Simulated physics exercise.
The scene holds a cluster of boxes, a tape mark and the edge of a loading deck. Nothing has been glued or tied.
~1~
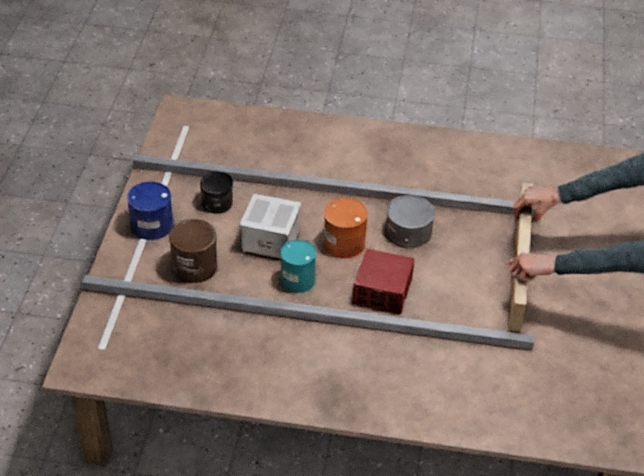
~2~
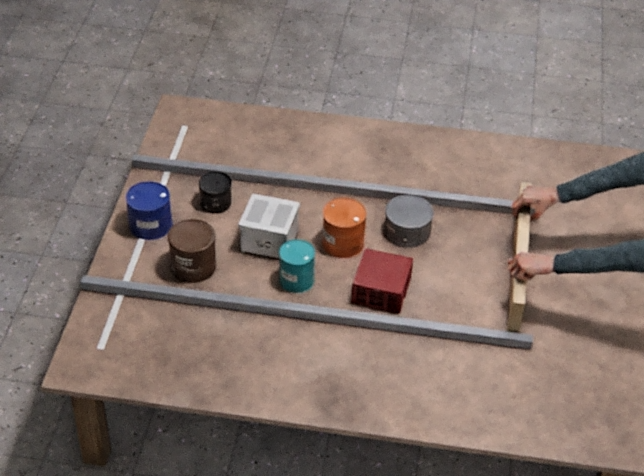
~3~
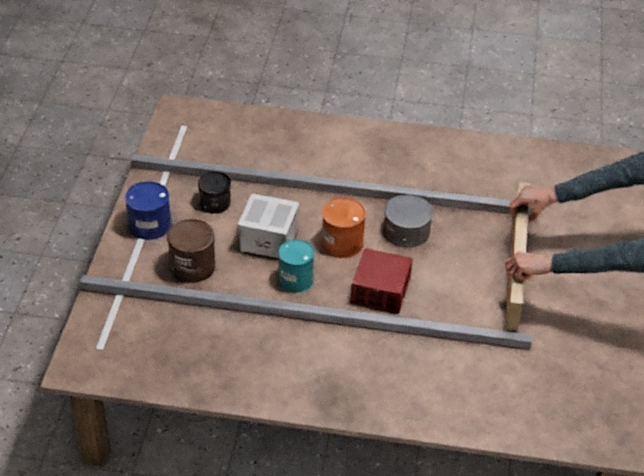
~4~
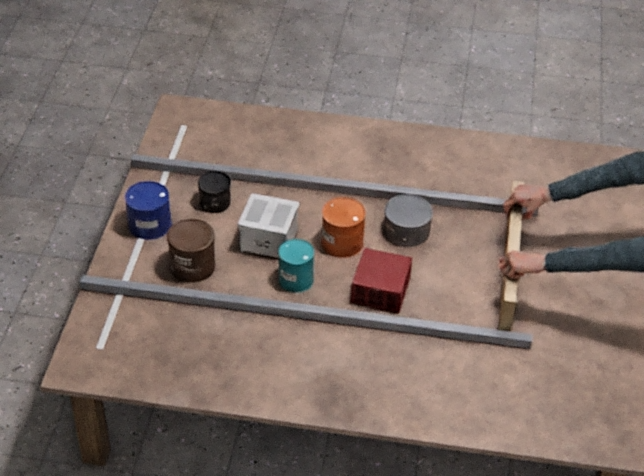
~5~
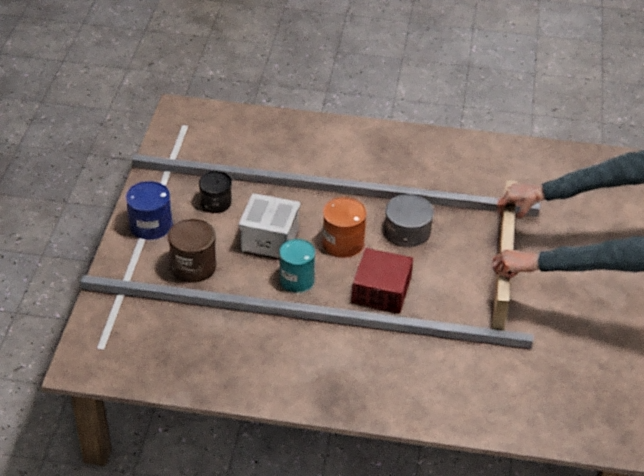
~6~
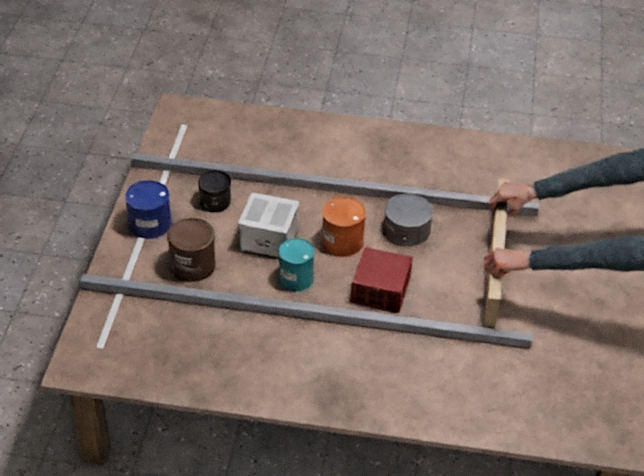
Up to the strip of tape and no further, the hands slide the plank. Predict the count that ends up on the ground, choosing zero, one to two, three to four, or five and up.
The count is five and up.
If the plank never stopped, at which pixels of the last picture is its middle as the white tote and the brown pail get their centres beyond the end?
Its middle is around (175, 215) and around (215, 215).
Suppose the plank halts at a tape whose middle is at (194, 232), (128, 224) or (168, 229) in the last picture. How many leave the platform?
Respectively, 2, 8 and 5.
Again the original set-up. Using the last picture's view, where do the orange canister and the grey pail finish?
In the last picture the orange canister sits at (126, 204) while the grey pail sits at (136, 180).
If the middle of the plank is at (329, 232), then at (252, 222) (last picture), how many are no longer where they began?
I get 5 at the one place and 8 at the other.
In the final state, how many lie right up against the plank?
So the total is 3.
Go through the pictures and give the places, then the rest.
Blue canister (151, 211); brown pail (194, 251); black pail (217, 193); plank (521, 258); tape (148, 227), in the first picture.
Brown pail (193, 251); orange canister (344, 228), in the second picture.
Black pail (215, 193); turquoise canister (296, 266), in the third picture.
Blue canister (148, 210); red crate (382, 280), in the fourth picture.
Brown pail (193, 251); grey pail (409, 221), in the fifth picture.
Blue canister (149, 210); brown pail (192, 250); black pail (215, 192); plank (497, 253); tape (146, 226), in the sixth picture.
Soon after, none off yet; blue canister at rest near (149, 210); brown pail at rest near (192, 250); black pail at rest near (215, 192).
After that, none off yet; blue canister at rest near (149, 210); brown pail displaced a little near (183, 249); black pail at rest near (215, 192).
And then, none off yet; blue canister displaced about its own width near (100, 205); brown pail displaced well along near (96, 238); black pail displaced well along near (161, 185).
In the end, the number that fall off is five or more; gone, turquoise canister, white tote, black pail, brown pail and blue canister.
